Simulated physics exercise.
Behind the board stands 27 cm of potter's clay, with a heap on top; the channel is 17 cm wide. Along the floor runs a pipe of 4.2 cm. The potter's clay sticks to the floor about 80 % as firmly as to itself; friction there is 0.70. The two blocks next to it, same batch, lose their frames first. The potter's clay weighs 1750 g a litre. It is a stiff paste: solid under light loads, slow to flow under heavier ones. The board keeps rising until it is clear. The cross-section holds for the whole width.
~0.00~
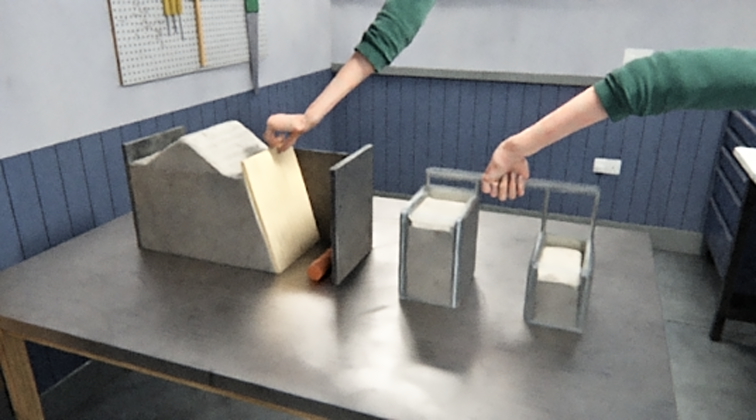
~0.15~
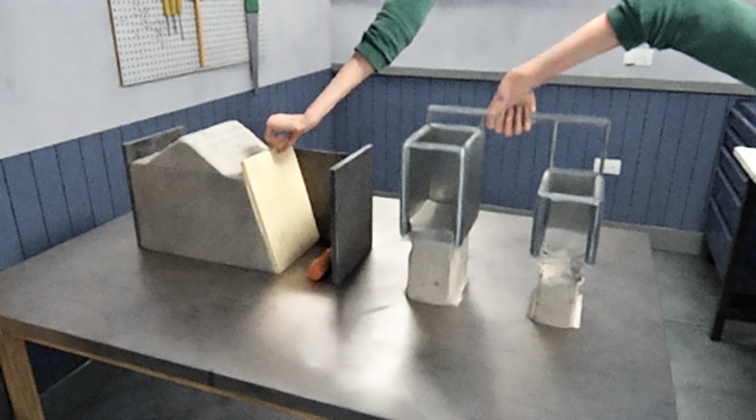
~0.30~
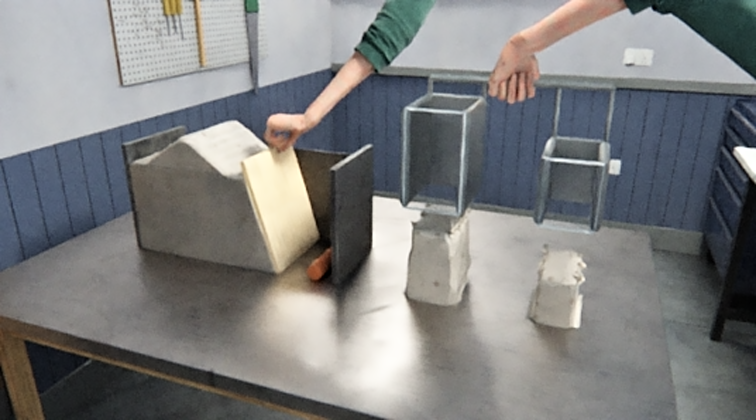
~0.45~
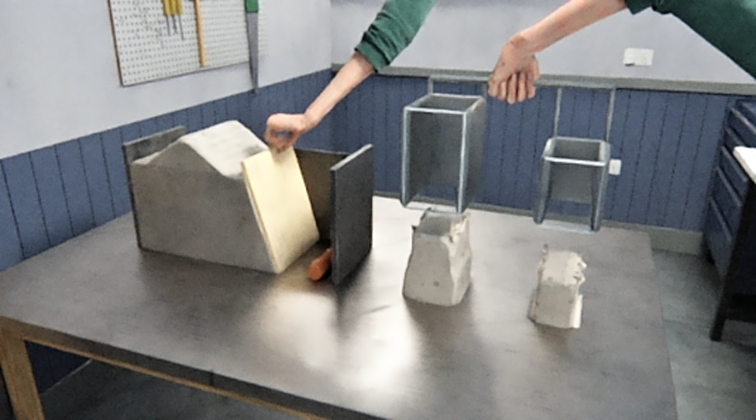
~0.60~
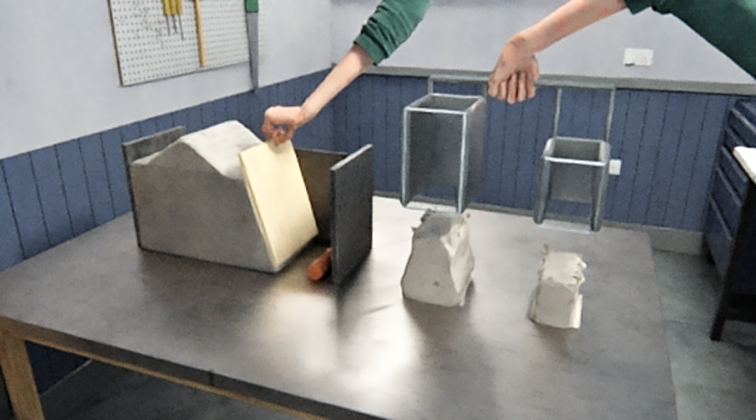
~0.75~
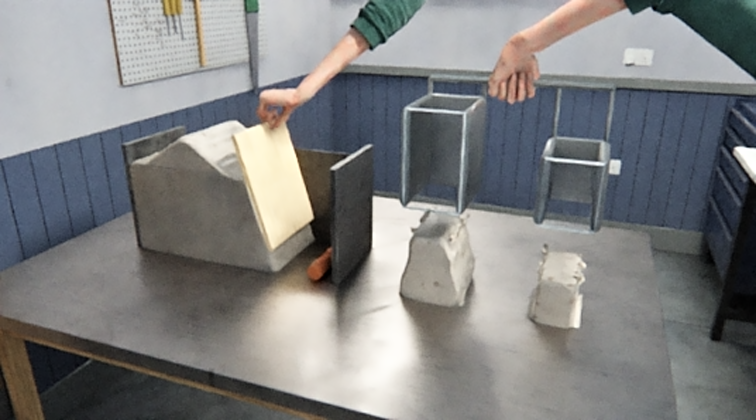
The footage shows one hand lifting joined open boxes off two grey clay blocks, the taller left block sagging slightly, while another hand holds a pale board against a large clay mass, then slides it up a little.
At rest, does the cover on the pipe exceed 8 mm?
Its top is visible at the end.
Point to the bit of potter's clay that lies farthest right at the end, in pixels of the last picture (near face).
At about (304, 275).
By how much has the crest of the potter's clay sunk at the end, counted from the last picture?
Roughly 6.5 cm.
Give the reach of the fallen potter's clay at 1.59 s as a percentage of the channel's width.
Near 8 %.
By 1.00 s, the face still stands and nothing lies on the pipe.
By 1.29 s, the face still stands and nothing lies on the pipe.
By 1.59 s, the fallen stuff reaches 8 % of the way across and nothing lies on the pipe.
By 1.88 s, the fallen stuff reaches 38 % of the way across and nothing lies on the pipe.
By 2.42 s, at the end, the fallen stuff reaches 52 % of the way across and nothing lies on the pipe.
